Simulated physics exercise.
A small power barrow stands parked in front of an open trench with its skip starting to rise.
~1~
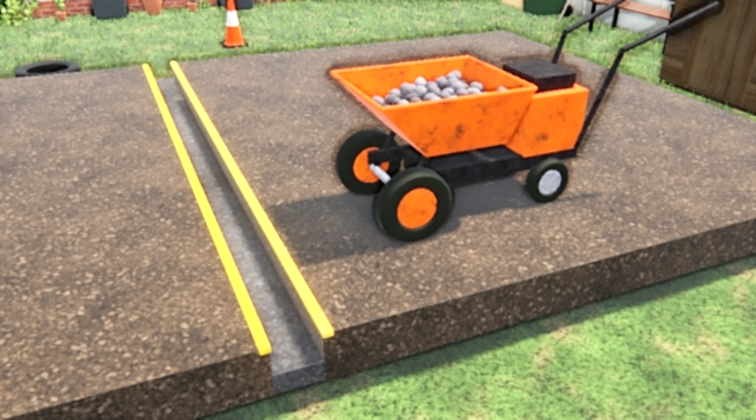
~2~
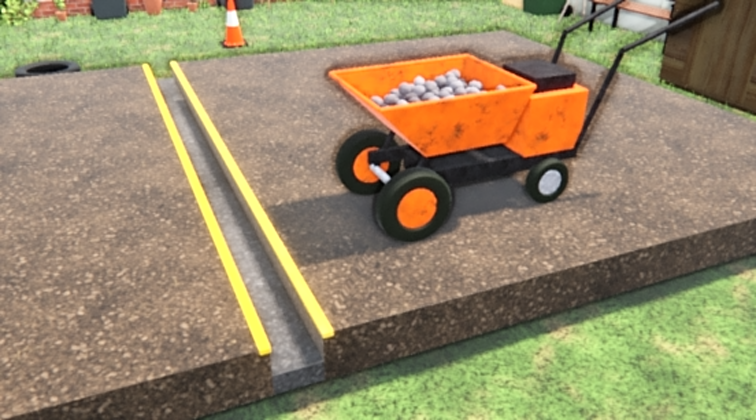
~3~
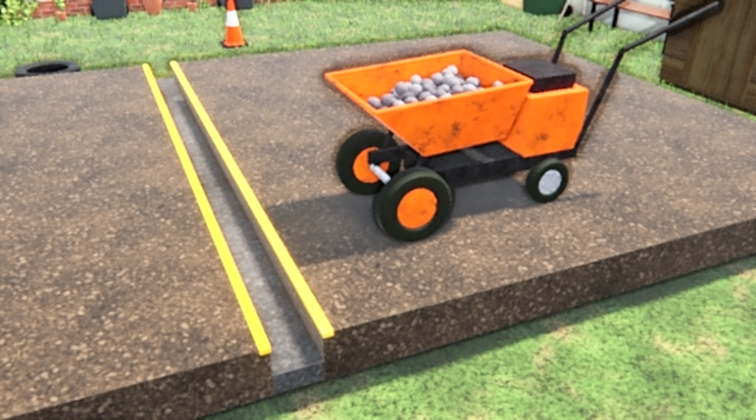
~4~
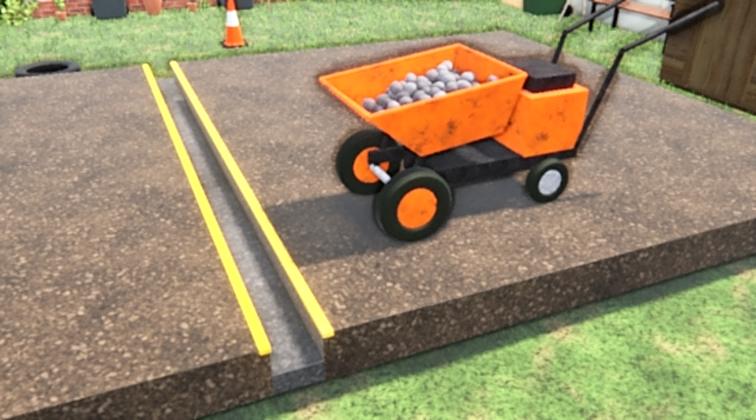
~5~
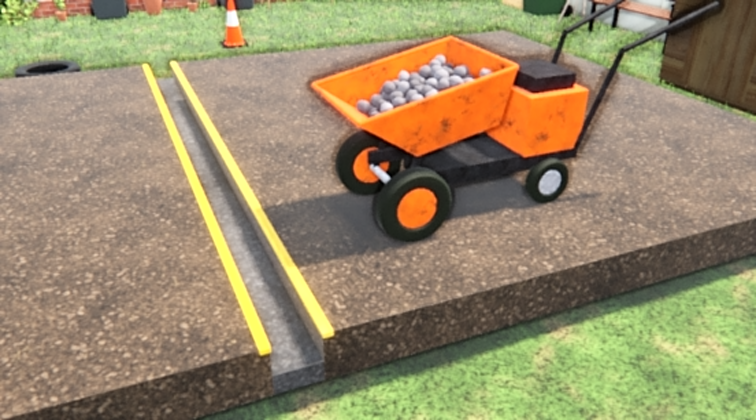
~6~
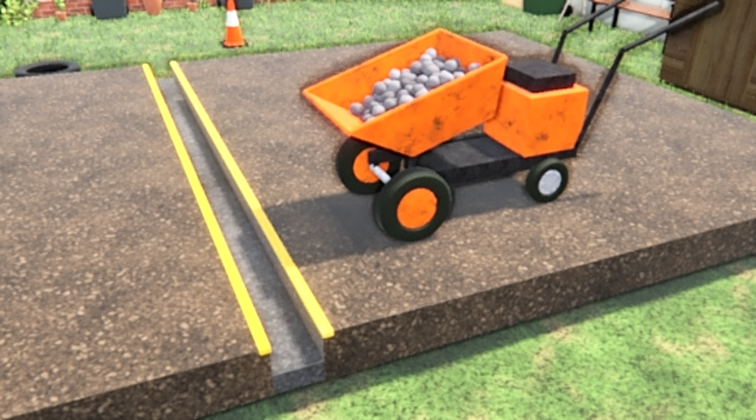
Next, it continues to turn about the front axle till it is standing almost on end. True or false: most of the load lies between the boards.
True.
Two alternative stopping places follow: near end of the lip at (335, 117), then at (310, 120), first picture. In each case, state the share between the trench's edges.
Roughly 30 percent the first time, roughly 0 percent the second.
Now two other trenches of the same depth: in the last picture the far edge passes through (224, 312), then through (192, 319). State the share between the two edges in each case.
You'd get 90 in a hundred the first time and 100 in a hundred the second.
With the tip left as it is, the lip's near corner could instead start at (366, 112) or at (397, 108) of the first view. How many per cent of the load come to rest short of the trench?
0 % and 20 %.
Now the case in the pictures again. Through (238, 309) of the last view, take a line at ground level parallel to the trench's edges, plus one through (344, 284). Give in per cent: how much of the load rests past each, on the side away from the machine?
10 % and 100 %.
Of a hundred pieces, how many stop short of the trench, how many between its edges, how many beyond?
I'd say about 10 per cent short, about 75 between and about 10 beyond.
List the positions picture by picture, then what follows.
Lip of the skip at (382, 110), level; top of the load at (458, 100), round cobbles; first edge of the trench at (305, 292); far edge at (247, 306), the trench under half as wide as the skip, and about half as deep as wide, in the first frame.
Lip of the skip at (380, 111), level; top of the load at (457, 99), in the second frame.
Lip of the skip at (375, 114), tipped barely; top of the load at (454, 97), in the third frame.
Lip of the skip at (368, 118), tipped a little; top of the load at (453, 88), in the fourth frame.
Lip of the skip at (359, 125), tipped a little; top of the load at (446, 84), in the fifth frame.
Lip of the skip at (350, 133), tipped clearly; top of the load at (445, 77); first edge of the trench at (305, 292); far edge at (247, 306), in the sixth frame.
Soon after the last picture, skip tipped steeply; all in the skip.
A little later, skip tipped right over; about half in the skip; a small part short of the trench; about a third in or heaped over the trench; a stray few falling.
Later still, skip tipped right over; a small part in the skip; a small part short of the trench; most in or heaped over the trench; a small part beyond it.
At rest, skip tipped right over; a small part in the skip; a small part short of the trench; most in or heaped over the trench; a small part beyond it.
